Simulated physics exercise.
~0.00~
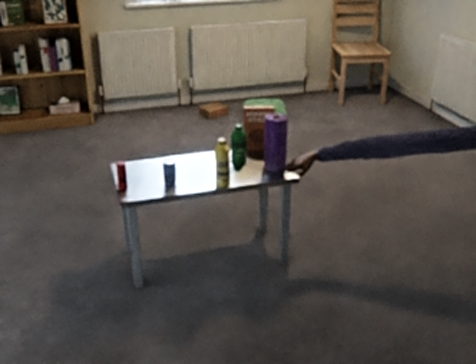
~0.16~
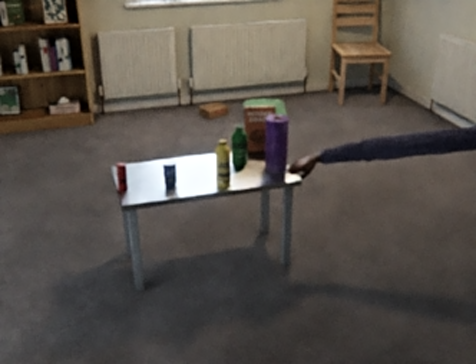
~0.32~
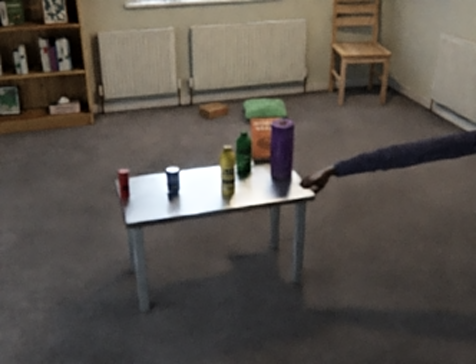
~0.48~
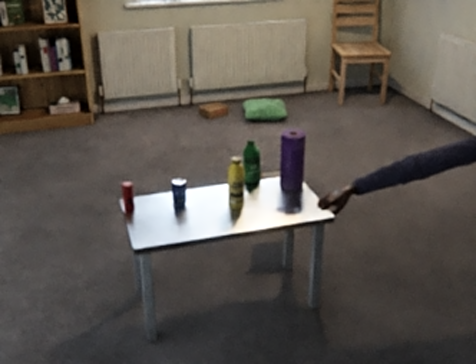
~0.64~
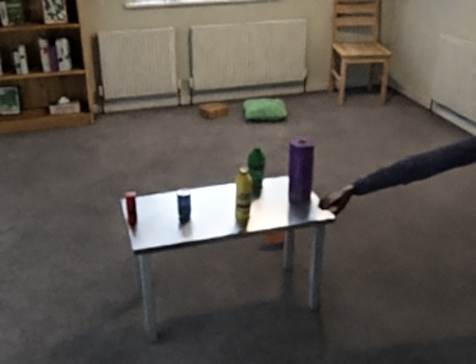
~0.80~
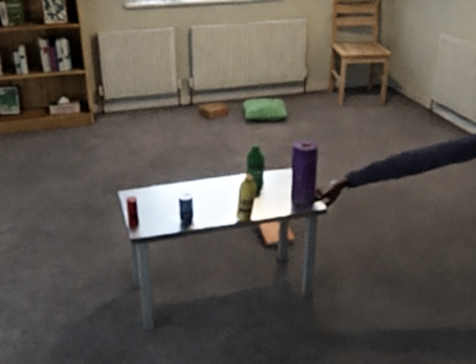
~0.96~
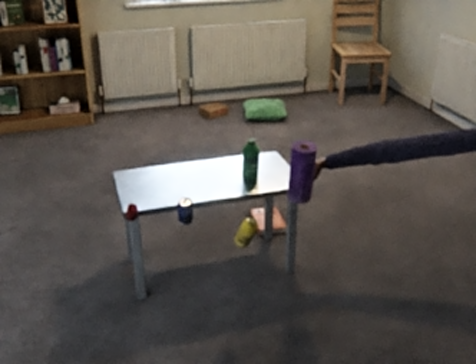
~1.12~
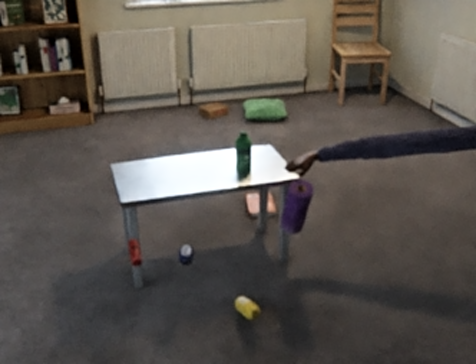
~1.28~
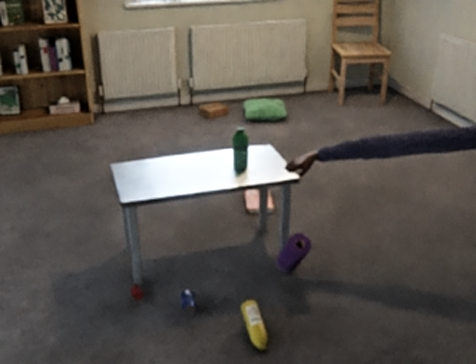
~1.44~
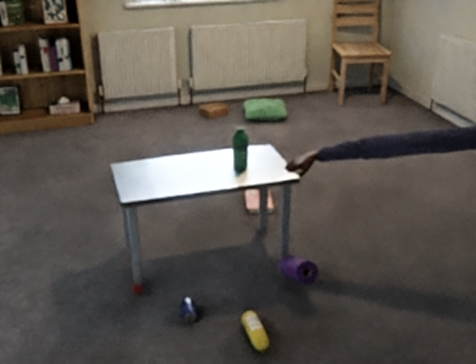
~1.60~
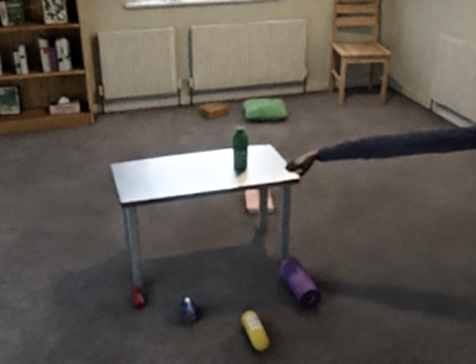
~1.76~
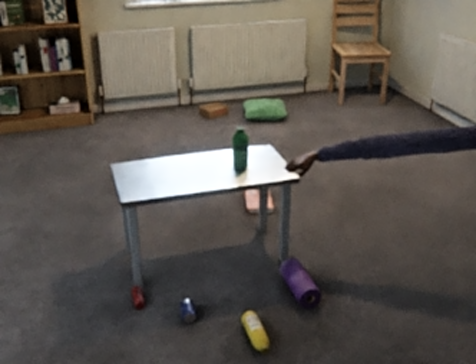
In a carpeted room with radiators, a bookcase and a wooden chair, a fixed, slightly raised view shows a silvery table gripped by a hand from the right. On it stand, from left, a red shaker, a blue can, a yellow bottle, a green bottle, an orange book and a purple roll. The arm pushes the table towards the viewer, and the book drops off the back. The table is then jerked back, and the shaker, can, yellow bottle and roll fall off the near side. They end lying on the carpet, while the green bottle stays standing.
